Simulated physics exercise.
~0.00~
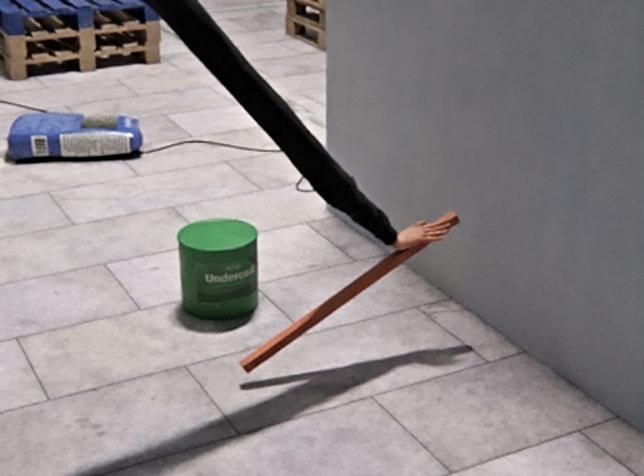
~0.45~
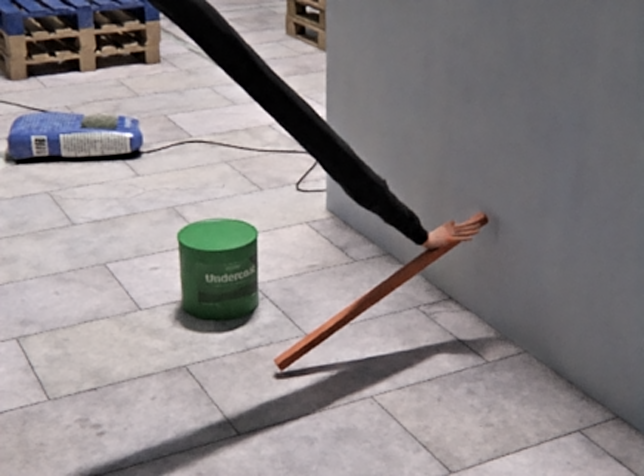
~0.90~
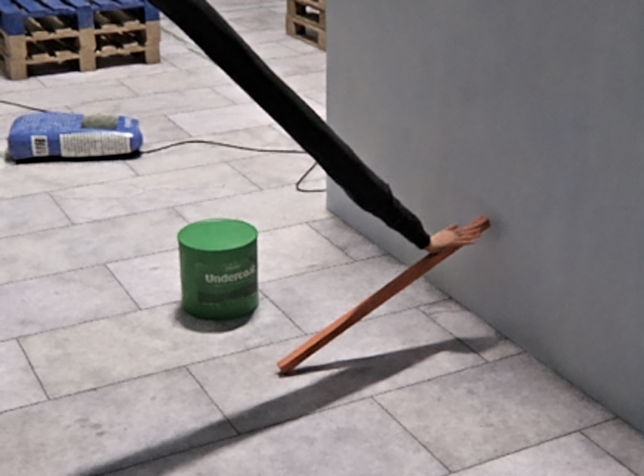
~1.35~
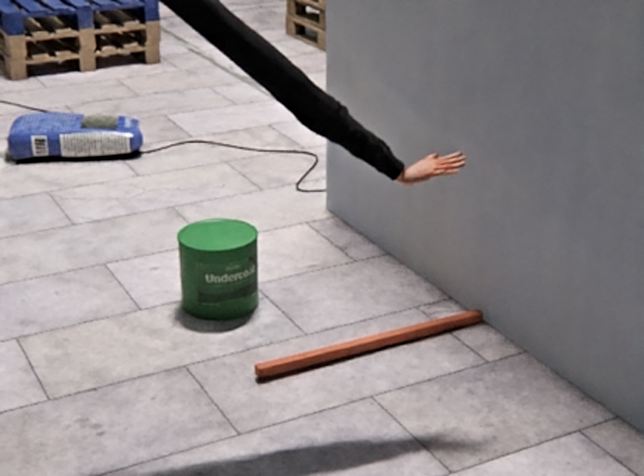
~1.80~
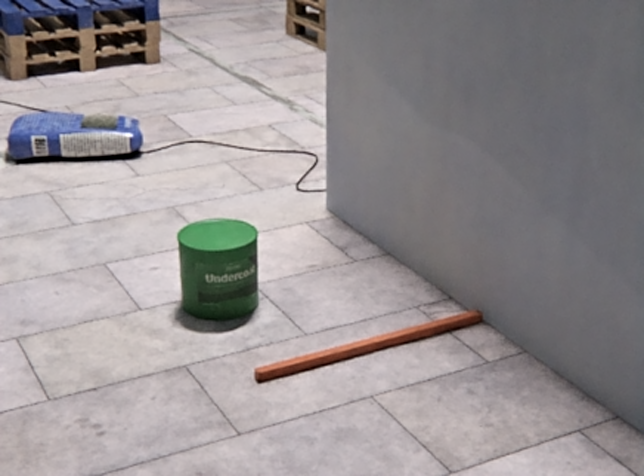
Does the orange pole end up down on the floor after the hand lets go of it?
Yes, the pole gives way once the hand lets go and slides down the wall. It ends up lying on the tiles with one end by the foot of the wall.
